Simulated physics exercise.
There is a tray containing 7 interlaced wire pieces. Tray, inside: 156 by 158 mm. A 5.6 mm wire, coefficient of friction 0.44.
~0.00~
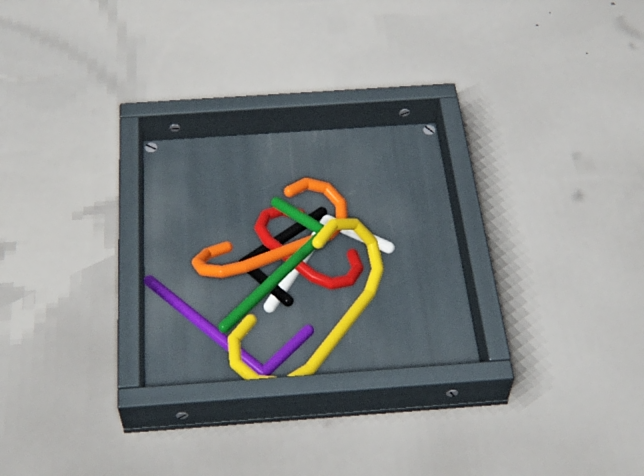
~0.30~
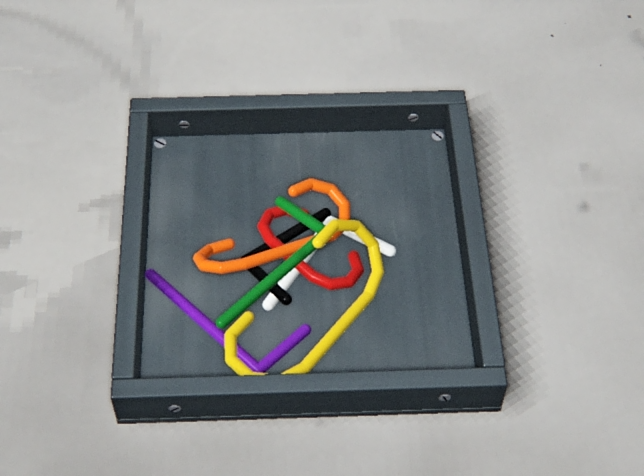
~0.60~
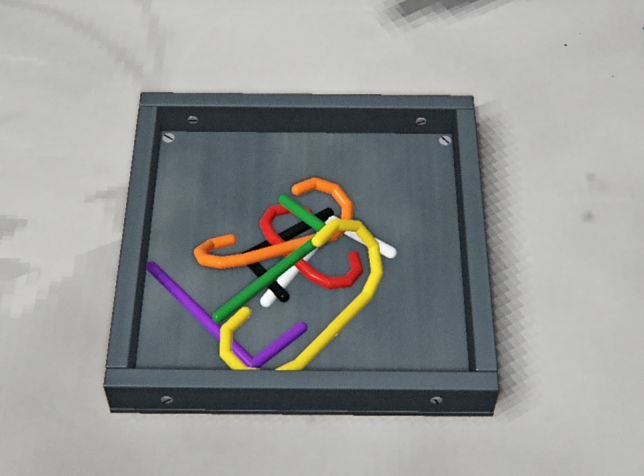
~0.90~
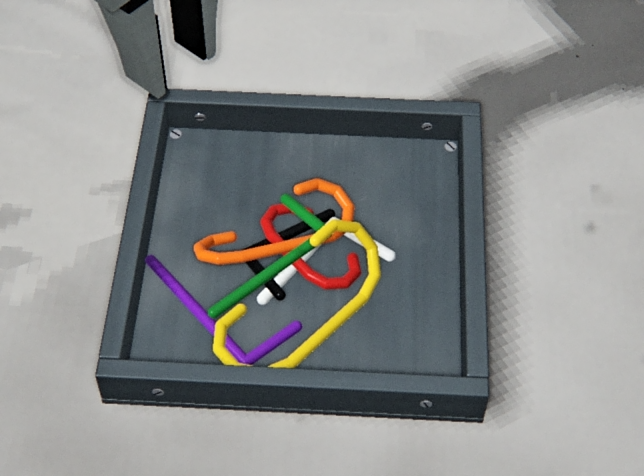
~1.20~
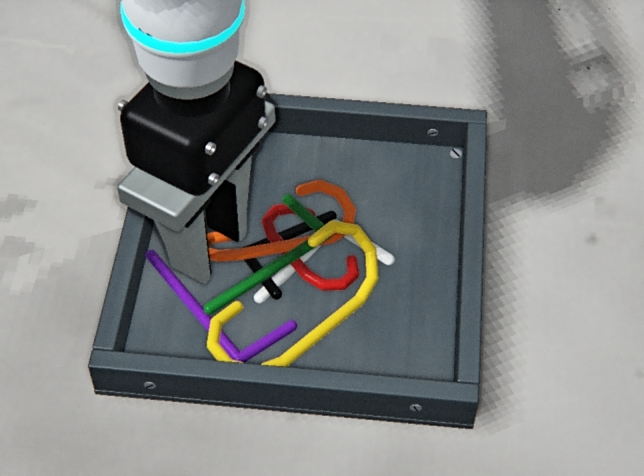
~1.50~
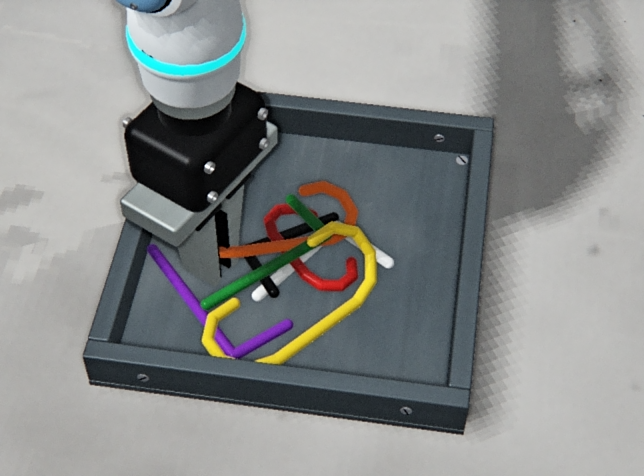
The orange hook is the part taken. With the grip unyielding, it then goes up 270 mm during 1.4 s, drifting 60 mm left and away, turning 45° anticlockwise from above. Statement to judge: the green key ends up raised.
Elevated.
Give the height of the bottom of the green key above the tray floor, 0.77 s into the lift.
100 mm.
After 1.92 s, lowest point more than 20 mm over the tray floor, orange hook 58 mm.
After 2.27 s, lowest point more than 20 mm over the tray floor, orange hook 159 mm, green key 104 mm.
After 2.90 s, lowest point more than 20 mm over the tray floor, orange hook 273 mm, green key 218 mm.
End, hanging orange hook 273 mm, green key 217 mm; the other 5 are down.
